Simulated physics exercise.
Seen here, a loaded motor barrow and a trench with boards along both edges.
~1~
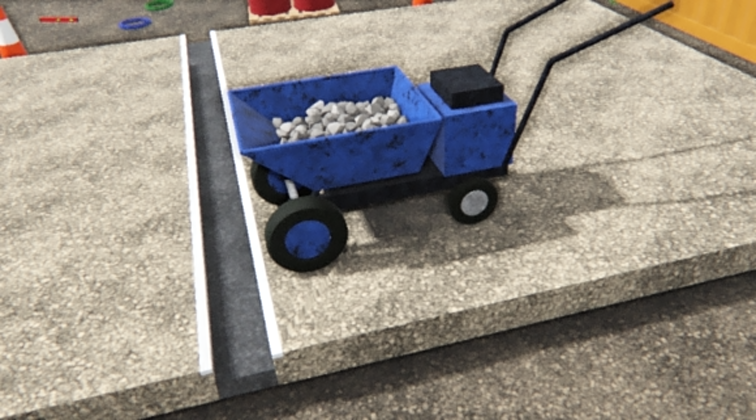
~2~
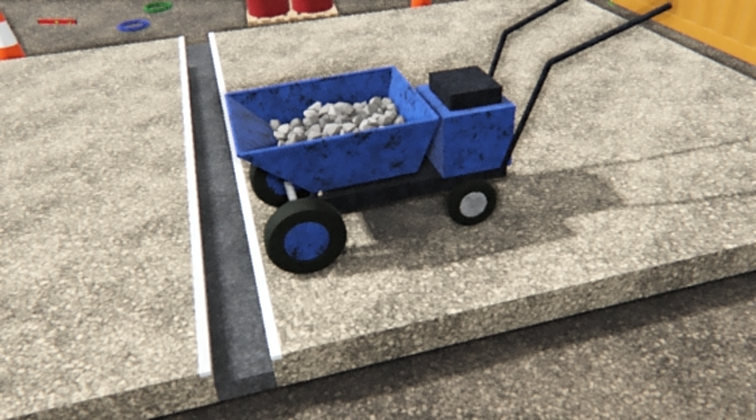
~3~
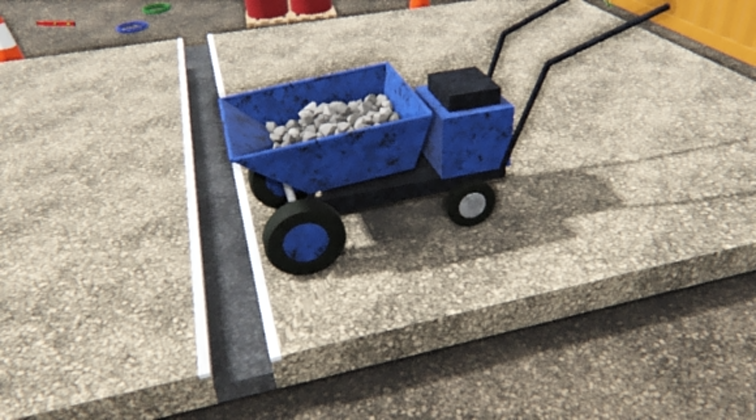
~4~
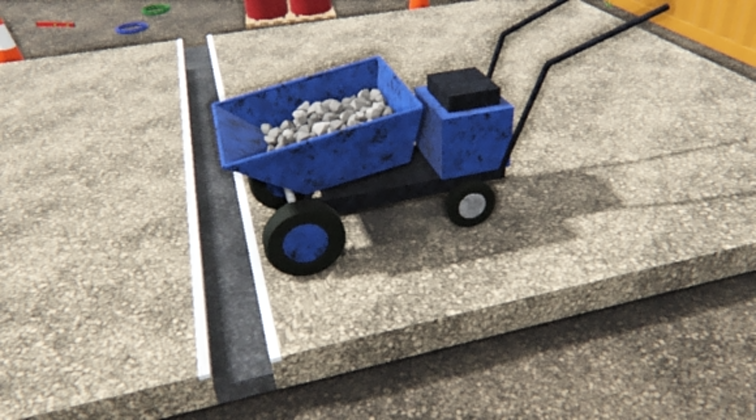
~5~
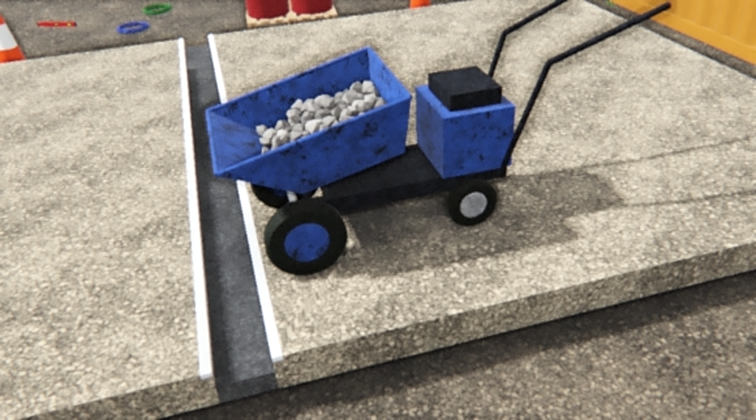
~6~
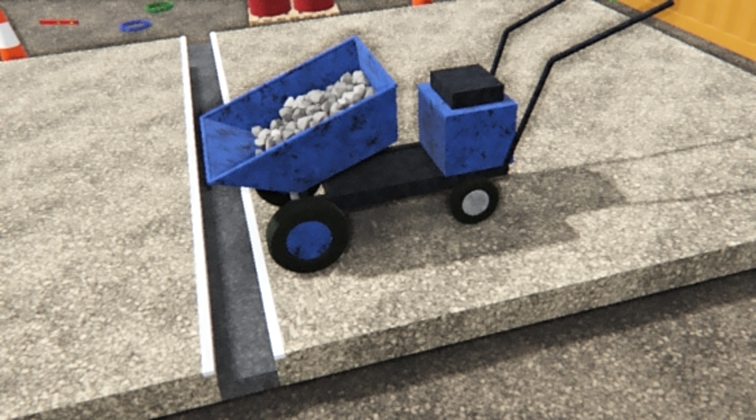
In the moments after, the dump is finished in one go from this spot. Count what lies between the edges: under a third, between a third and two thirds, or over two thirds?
It catches less than a third.
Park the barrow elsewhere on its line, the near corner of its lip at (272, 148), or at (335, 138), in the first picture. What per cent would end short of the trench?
In turn 0 and 10 in a hundred.
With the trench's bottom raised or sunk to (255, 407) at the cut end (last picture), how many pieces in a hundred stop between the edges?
Close to 0 per cent.
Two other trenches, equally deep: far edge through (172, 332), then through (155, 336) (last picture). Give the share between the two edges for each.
Roughly 30 per cent, and 50 per cent.
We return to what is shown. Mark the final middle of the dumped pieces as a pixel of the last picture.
Around (140, 265).
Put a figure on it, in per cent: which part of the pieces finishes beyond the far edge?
Some 70 per cent.
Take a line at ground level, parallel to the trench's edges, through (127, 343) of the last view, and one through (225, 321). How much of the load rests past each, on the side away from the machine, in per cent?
About 30 and 70 per cent.
Shortly afterwards, skip tipped steeply; the whole lot in the skip.
Next, skip tipped right over; near half in the skip; near half beyond it; only a few falling.
Some moments later, skip tipped right over; near a quarter in the skip; only a few in or heaped over the trench; near two thirds beyond it.
In the end, skip tipped right over; near a quarter in the skip; only a few in or heaped over the trench; near two thirds beyond it.
